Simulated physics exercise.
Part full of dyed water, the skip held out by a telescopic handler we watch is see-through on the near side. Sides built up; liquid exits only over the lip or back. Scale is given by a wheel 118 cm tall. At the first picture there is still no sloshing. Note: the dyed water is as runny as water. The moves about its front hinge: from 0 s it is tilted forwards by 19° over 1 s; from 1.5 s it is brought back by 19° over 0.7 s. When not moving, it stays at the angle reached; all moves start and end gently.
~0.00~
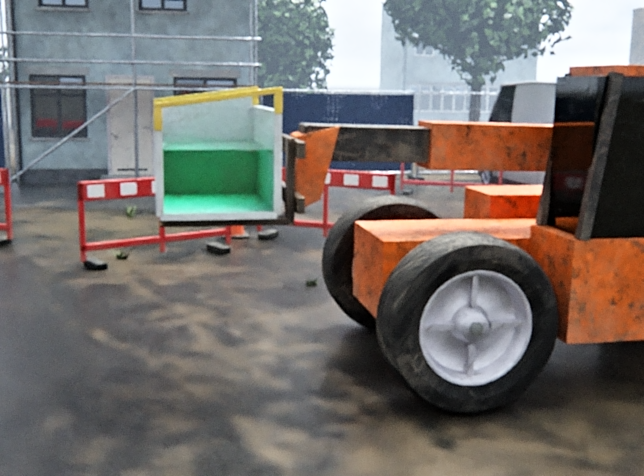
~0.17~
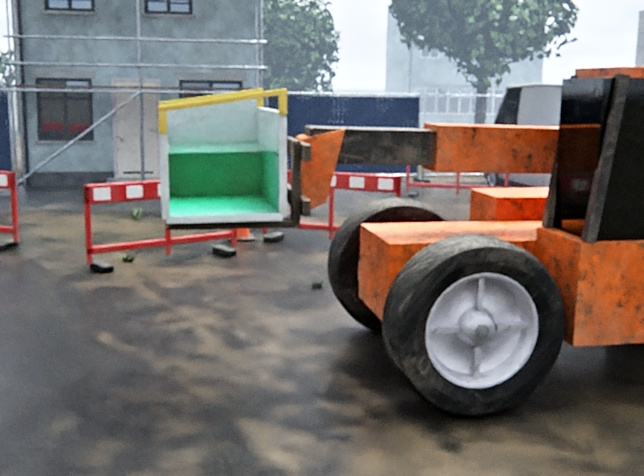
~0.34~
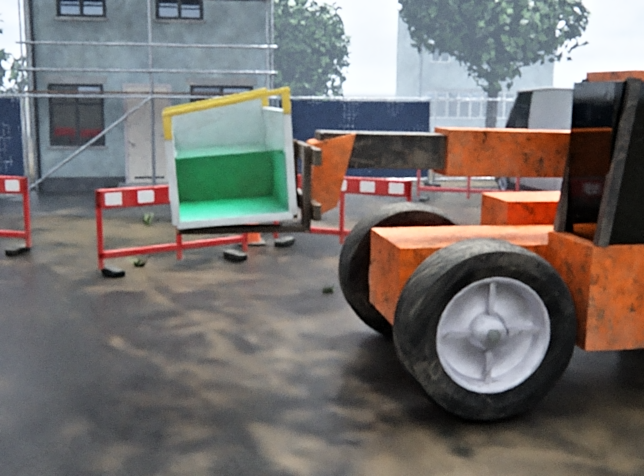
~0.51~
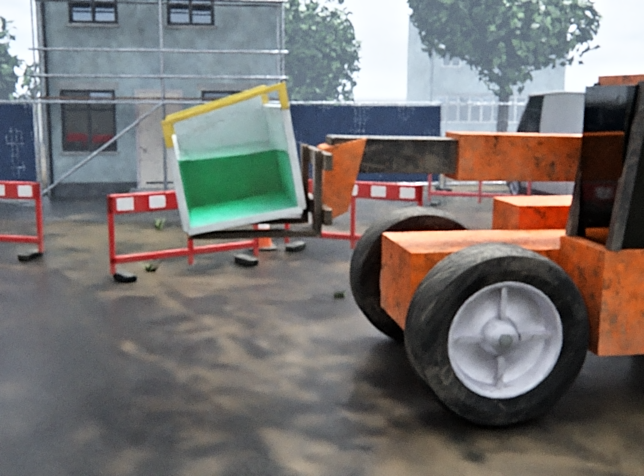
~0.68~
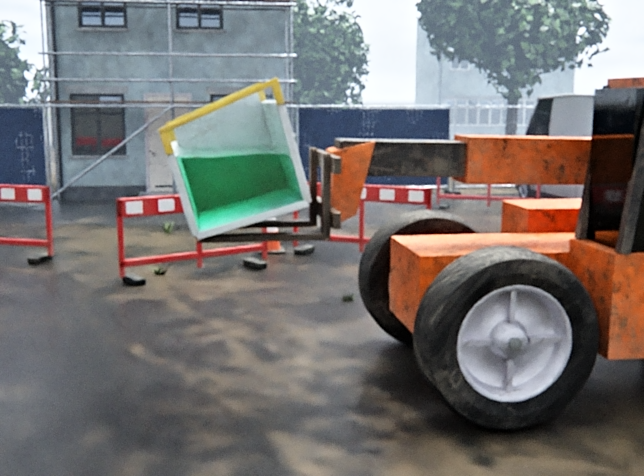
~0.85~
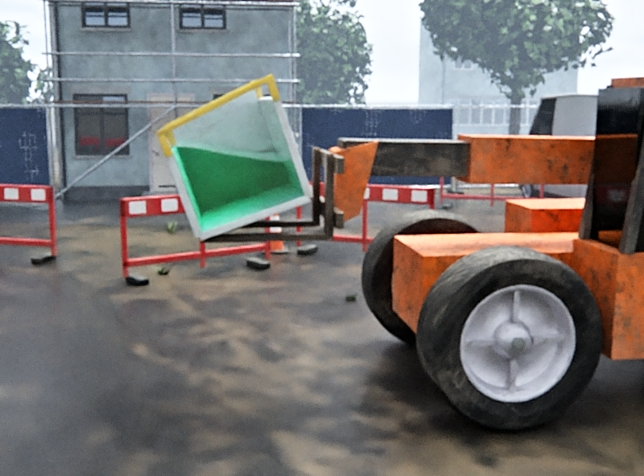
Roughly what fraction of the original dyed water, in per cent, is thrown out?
About 4 in every hundred parts is thrown out.
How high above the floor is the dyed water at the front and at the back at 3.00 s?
The front reads 52 cm and the back reads 30 cm.
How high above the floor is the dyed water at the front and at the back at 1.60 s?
Front 42 cm, back 34 cm.
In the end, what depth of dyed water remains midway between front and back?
I'd say some 36 cm at the middle.
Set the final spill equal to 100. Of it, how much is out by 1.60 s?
By then it's around 80 per cent.
By 1.60 s the skip is at 19° forwards, the surface stands 34 cm at the back and 42 cm at the front; 3 per cent has gone, over the front.
By 2.30 s the surface stands 47 cm at the back and 28 cm at the front; 3 per cent has gone, over the front.
By 3.00 s the surface stands 29 cm at the back and 52 cm at the front; 4 per cent has gone, over the front.
By 5.09 s 4 per cent has gone, over the front, 13 of 336 litres.
